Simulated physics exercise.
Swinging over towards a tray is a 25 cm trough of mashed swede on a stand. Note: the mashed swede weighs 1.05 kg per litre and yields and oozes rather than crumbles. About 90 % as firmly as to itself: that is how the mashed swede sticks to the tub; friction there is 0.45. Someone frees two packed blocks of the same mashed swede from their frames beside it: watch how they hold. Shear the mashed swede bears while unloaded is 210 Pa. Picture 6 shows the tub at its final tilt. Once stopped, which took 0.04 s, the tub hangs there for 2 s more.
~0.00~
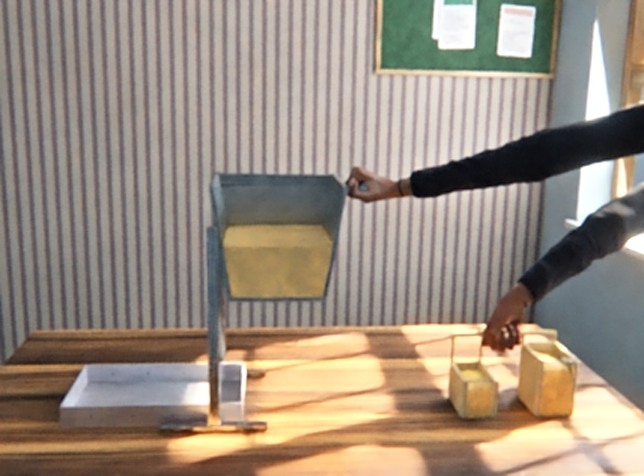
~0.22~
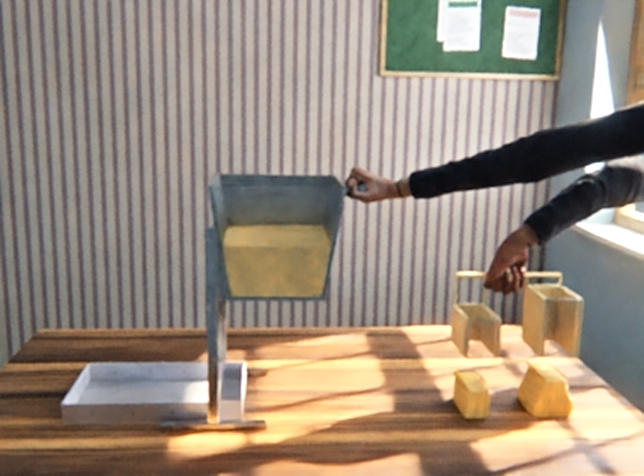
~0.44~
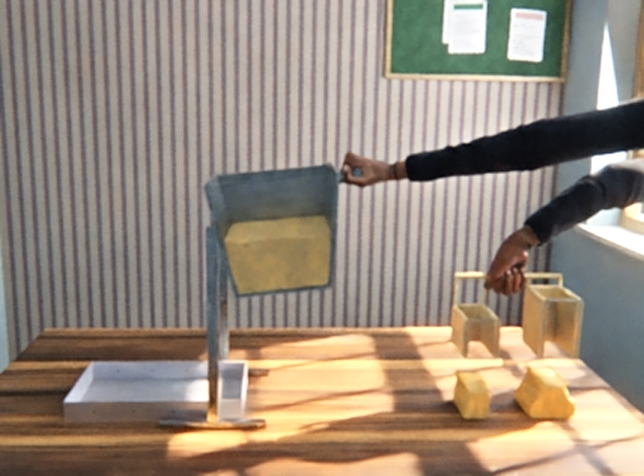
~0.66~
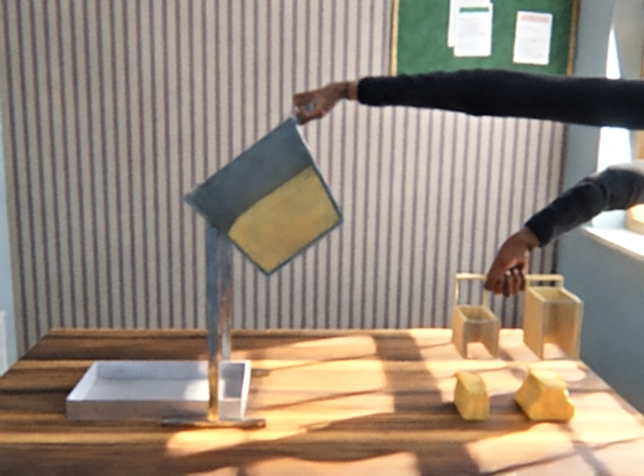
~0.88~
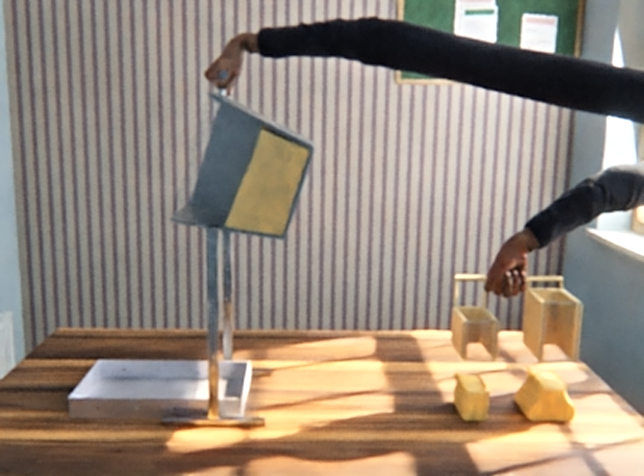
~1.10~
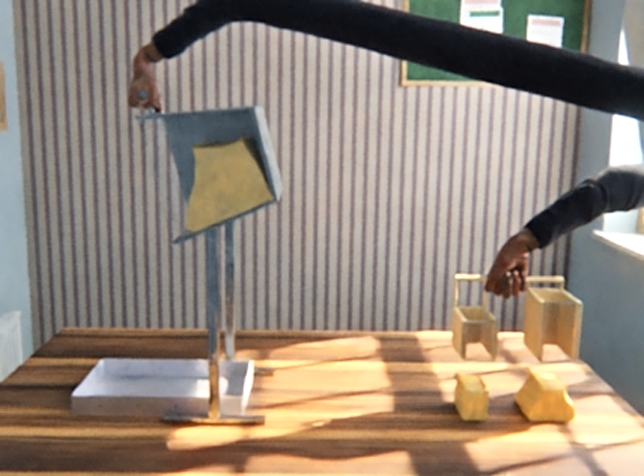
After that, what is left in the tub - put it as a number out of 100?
It works out at about 0 in every hundred.
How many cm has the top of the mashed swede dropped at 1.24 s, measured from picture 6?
Around 8 cm below its level in the last picture.
By 1.24 s, the tub is at 105 degrees and holds 80 %.
By 1.41 s, the tub is at 105 degrees and holds 33 %.
By 1.58 s, the tub is at 105 degrees and holds 14 %.
By 1.75 s, the tub is at 105 degrees and holds 0 %.
By 3.10 s, at the end, the tub is at 105 degrees and holds 0 %.
